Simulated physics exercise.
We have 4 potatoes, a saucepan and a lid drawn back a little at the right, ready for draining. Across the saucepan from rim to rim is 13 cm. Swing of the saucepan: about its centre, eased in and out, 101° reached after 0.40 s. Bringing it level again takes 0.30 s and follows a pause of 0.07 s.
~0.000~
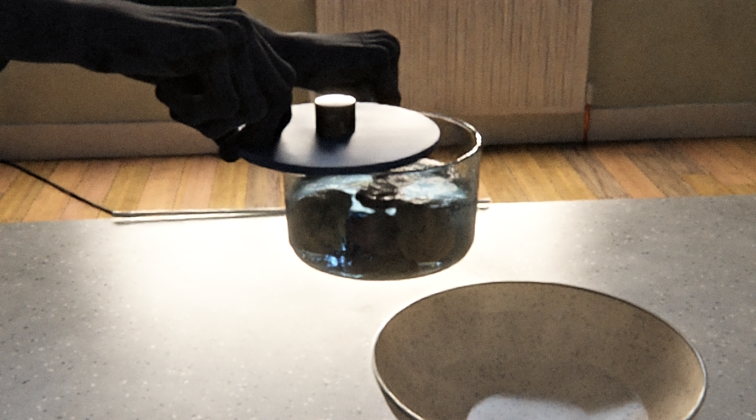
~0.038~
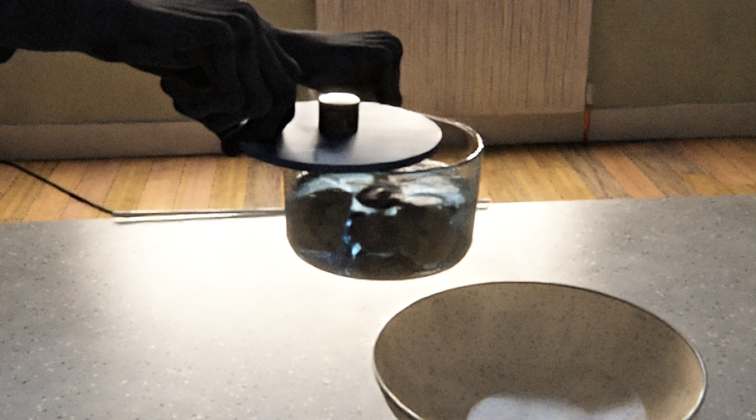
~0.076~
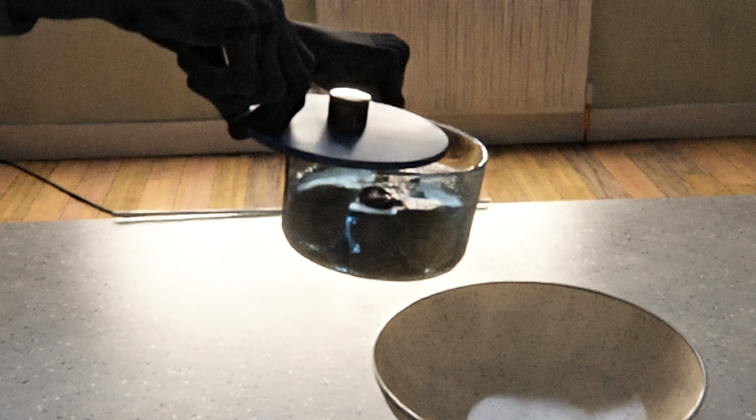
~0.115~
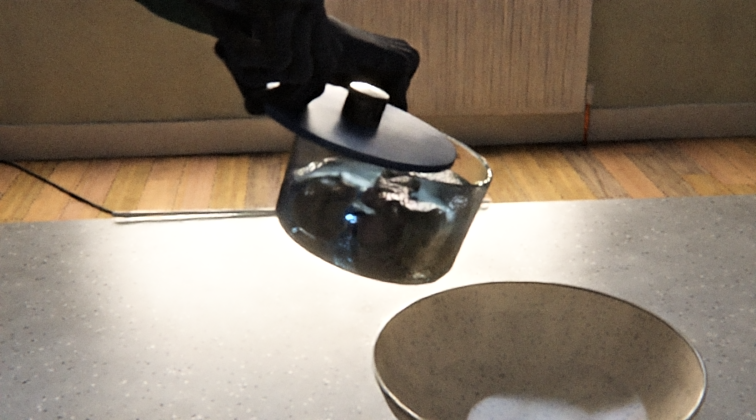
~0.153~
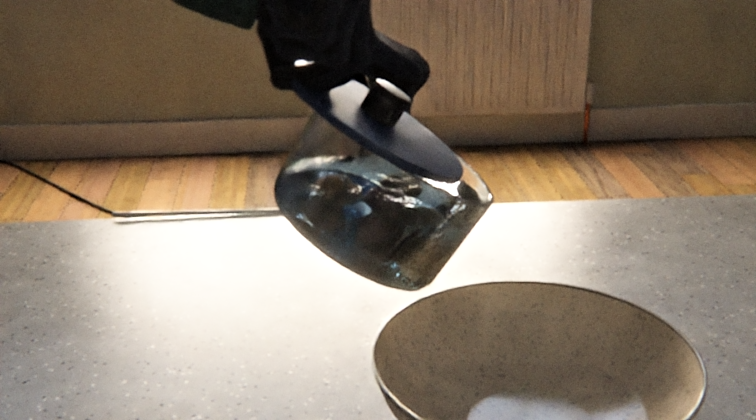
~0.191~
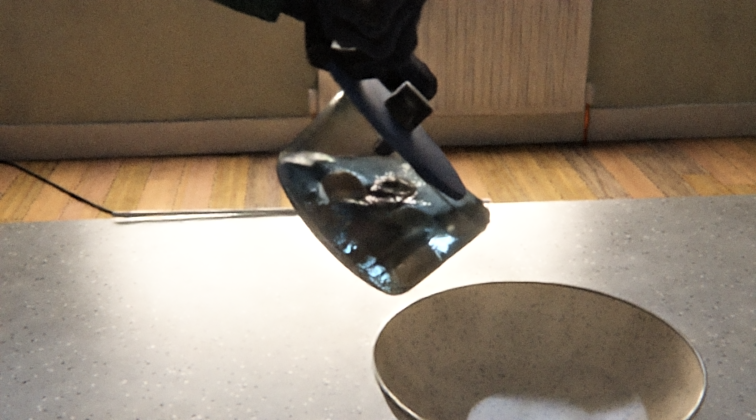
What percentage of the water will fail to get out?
About 17 per cent.
Then, 0.34 s in, the tilt is 95° and 56 per cent of the water is still in the saucepan.
Then, 0.44 s in, the tilt is 101° and 26 per cent of the water is still in the saucepan.
Then, 0.56 s in, the tilt is 81° and 17 per cent of the water is still in the saucepan.
Then, 0.68 s in, the tilt is 21° and 17 per cent of the water is still in the saucepan.
Finally, 17 per cent of the water is still in the saucepan.
